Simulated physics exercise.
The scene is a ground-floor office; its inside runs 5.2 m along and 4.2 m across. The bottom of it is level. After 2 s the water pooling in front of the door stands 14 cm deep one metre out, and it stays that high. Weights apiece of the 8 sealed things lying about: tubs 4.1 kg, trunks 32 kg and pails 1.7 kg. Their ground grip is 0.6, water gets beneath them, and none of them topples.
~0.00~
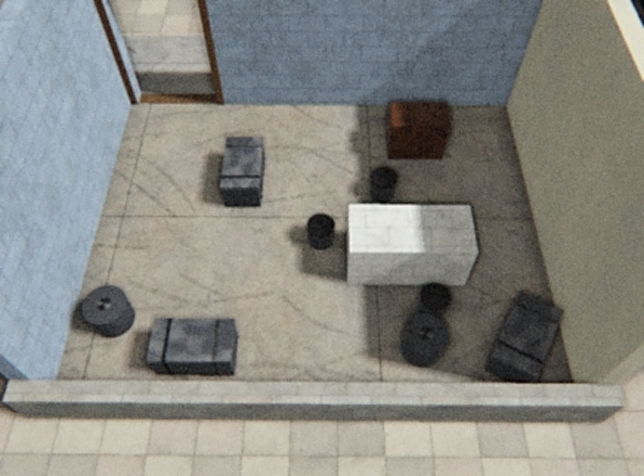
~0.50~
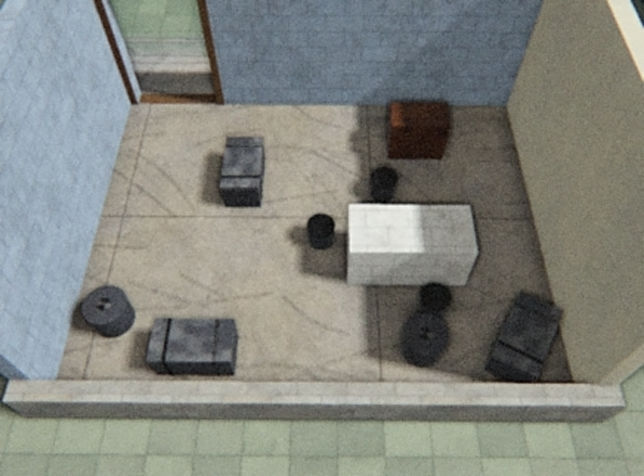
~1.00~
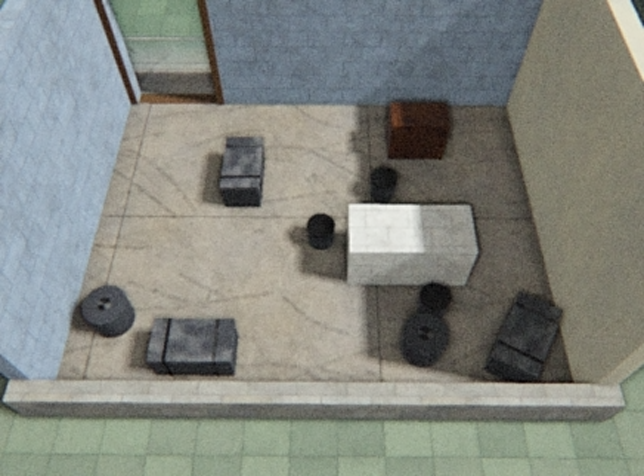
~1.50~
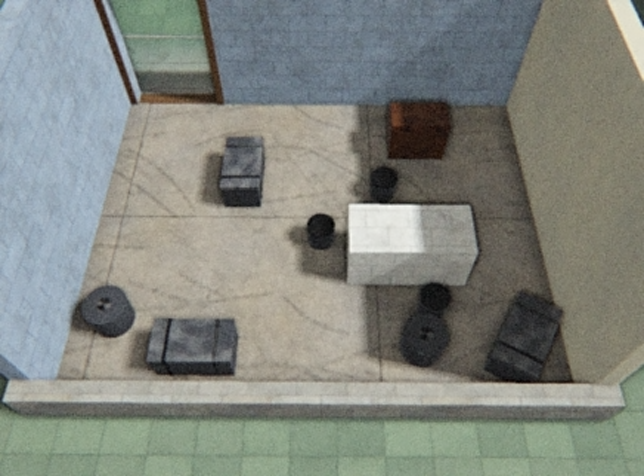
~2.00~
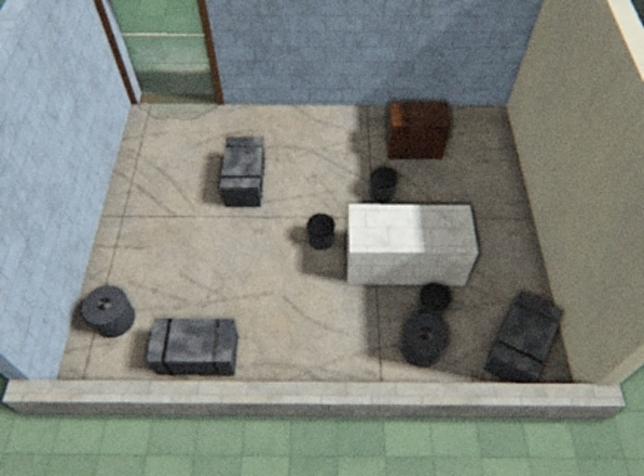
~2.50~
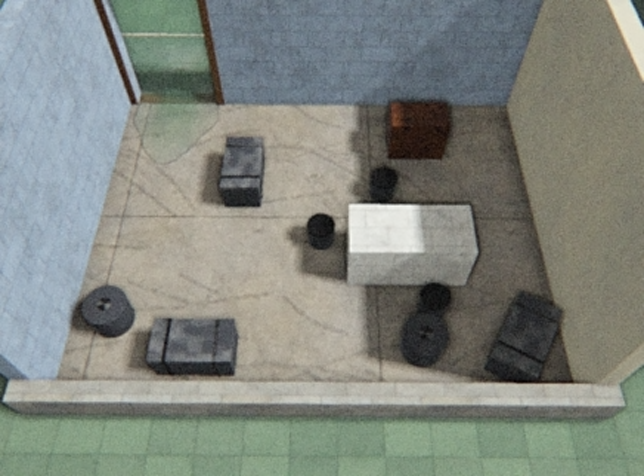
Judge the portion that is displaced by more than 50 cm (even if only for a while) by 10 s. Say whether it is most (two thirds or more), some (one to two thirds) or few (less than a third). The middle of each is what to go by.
Few.
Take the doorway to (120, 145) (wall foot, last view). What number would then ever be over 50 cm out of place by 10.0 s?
Then it comes to 1.
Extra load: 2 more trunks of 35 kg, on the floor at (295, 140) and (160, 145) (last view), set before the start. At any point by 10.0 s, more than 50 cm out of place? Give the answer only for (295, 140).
It is under.
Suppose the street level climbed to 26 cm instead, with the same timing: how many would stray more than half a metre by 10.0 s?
Count: 5.
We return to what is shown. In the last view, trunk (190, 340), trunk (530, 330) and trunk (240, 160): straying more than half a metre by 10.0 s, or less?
First not as far, then not as far, then not as far.
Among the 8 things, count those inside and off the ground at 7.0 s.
Answer: 1.
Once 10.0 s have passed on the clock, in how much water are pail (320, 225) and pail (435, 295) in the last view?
I'd estimate 3 cm for the first and 3 cm for the second.
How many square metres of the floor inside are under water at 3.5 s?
Roughly 3.5 m2 of it is wet.
After 3.5 s 0 of 8 are over 50 cm from their spots; 0 afloat.
After 4.5 s 0 of 8 are over 50 cm from their spots; 0 afloat.
After 7.0 s 0 of 8 are over 50 cm from their spots; 1 afloat.
After 10.0 s 0 of 8 are over 50 cm from their spots, and 1 have been at some point; 3 afloat.
